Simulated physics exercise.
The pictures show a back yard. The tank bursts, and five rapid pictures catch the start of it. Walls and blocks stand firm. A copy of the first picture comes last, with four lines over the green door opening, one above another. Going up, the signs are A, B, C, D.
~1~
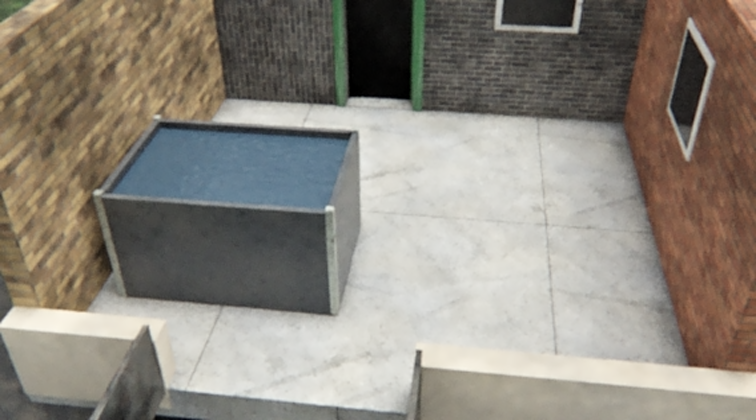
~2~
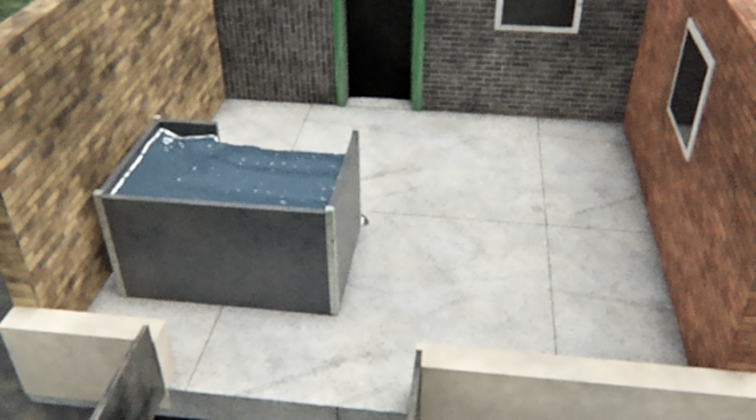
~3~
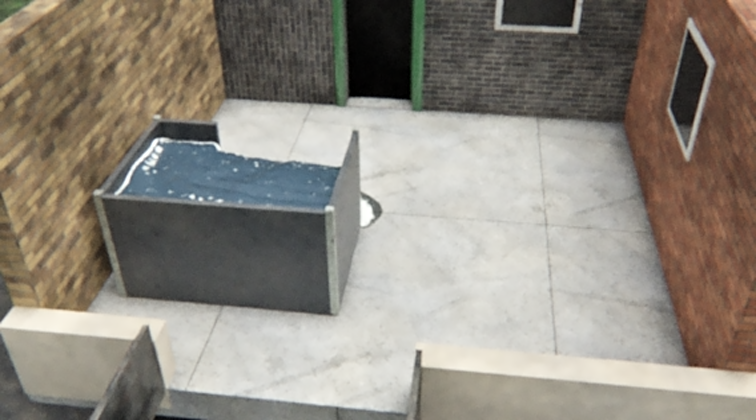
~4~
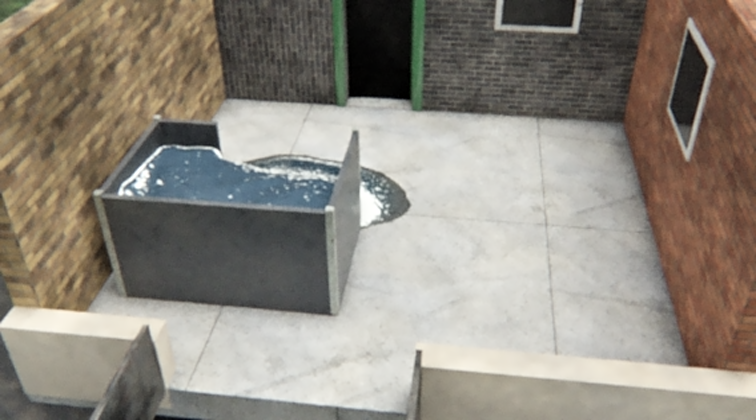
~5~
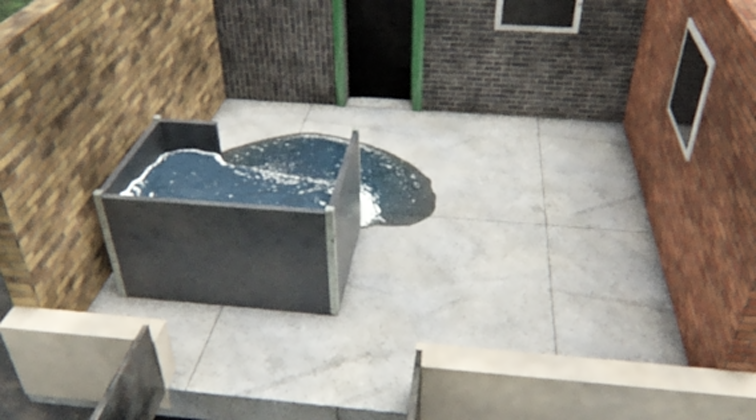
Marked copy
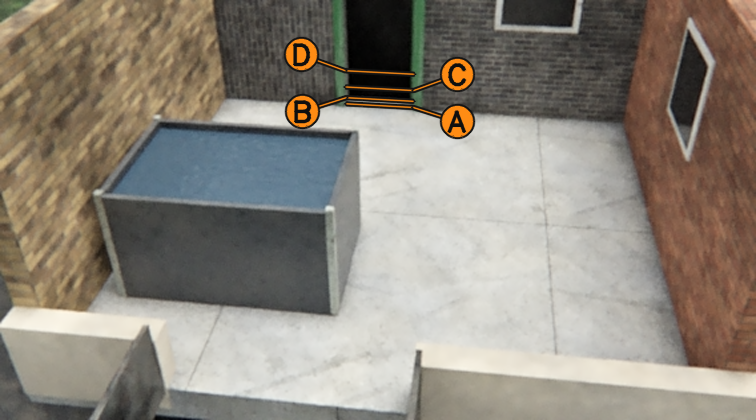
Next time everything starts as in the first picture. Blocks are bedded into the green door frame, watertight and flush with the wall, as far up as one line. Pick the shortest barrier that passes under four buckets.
Use height D.
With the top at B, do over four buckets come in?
Yes, it does.
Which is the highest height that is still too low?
The answer is C.
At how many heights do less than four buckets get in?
One of them.
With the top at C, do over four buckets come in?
Yes, it does.
In orange, A at (379, 105); B at (379, 99); C at (379, 88); D at (379, 72); from the bottom up A, B, C, D.
Choosing A, dozens of bucketfuls pour in.
Choosing B, dozens of bucketfuls pour in.
Choosing C, about 13 bucketfuls get in.
Choosing D, a splash gets over, under a bucket.
